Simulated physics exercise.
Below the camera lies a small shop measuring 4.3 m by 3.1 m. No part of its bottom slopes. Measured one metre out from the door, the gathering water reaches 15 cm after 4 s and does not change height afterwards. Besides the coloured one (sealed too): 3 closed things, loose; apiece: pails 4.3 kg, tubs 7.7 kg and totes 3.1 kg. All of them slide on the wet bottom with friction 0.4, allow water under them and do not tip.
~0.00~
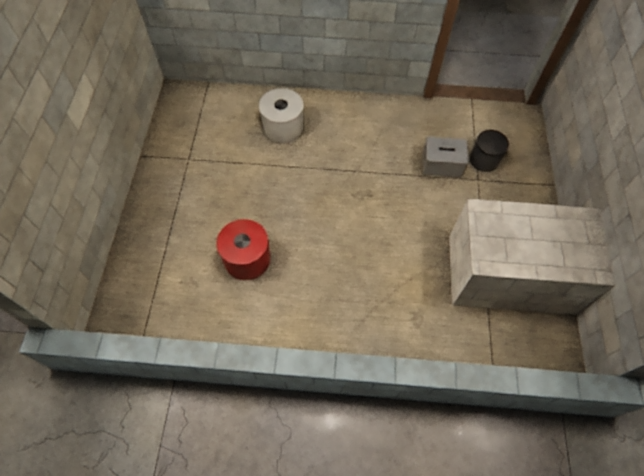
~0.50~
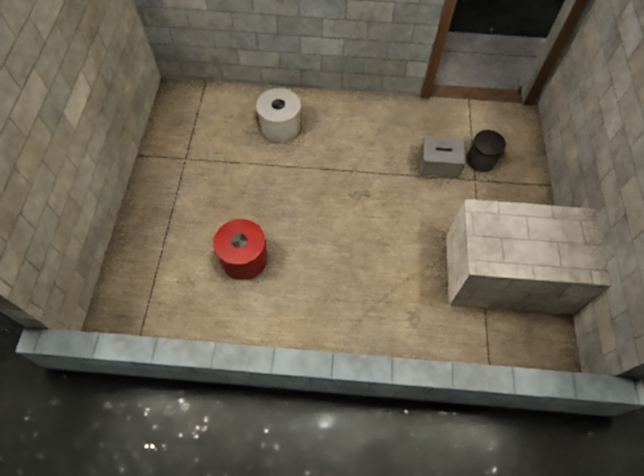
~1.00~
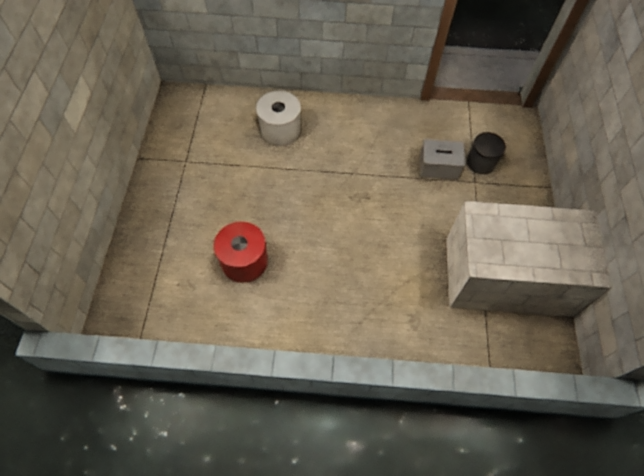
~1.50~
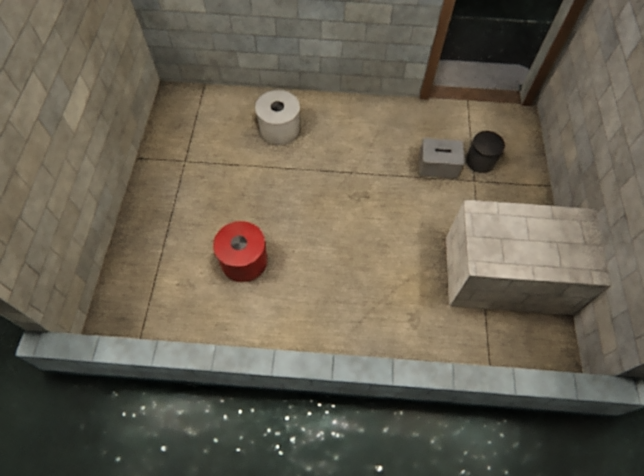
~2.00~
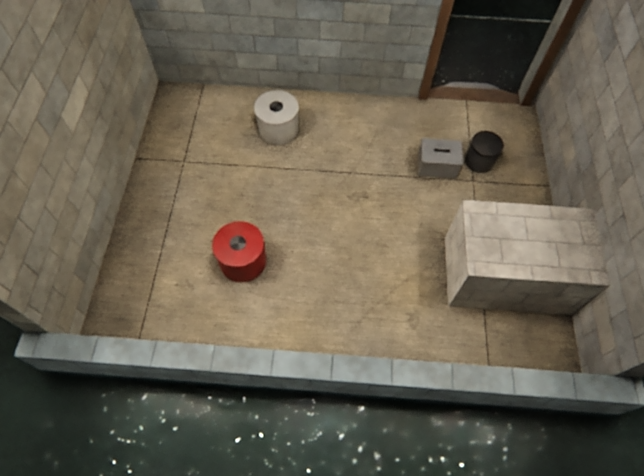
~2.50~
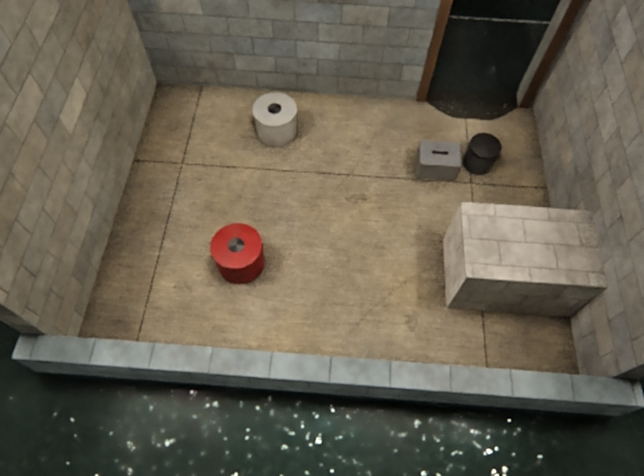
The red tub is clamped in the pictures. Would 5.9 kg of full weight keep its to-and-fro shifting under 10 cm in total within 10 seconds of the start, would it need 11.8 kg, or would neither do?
It would need 11.8 kg.
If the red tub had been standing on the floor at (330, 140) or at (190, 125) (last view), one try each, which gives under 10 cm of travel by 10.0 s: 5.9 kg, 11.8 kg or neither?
Going in order: Both weights work, both weights work.
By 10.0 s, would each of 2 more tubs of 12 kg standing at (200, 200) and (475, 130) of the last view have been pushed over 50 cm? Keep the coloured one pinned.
Well, below half a metre and then beyond half a metre.
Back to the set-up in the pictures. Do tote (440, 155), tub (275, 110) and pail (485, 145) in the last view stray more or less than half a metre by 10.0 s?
Reading the three in turn gives surpassed, not surpassed and surpassed.
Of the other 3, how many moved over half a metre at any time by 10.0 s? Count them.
The total is 2.
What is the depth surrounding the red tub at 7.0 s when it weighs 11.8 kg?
3 cm, roughly.
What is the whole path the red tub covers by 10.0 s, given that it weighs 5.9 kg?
Adding it all up, something like 50 cm.
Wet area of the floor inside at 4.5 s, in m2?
I'd put it close to 3.0 m2.
After 3.5 s the red tub would be 0 cm from its start with 5.9 kg and 0 cm from its start with 11.8 kg; 0 cm of water round it then.
After 4.5 s the red tub would be 0 cm from its start with 5.9 kg and 0 cm from its start with 11.8 kg; 0 cm of water round it then.
After 7.0 s the red tub would be 19 cm from its start with 5.9 kg and 0 cm from its start with 11.8 kg; 3 cm of water round it then.
After 10.0 s the red tub would be 50 cm from its start with 5.9 kg and 0 cm from its start with 11.8 kg; 4 cm of water round it then.
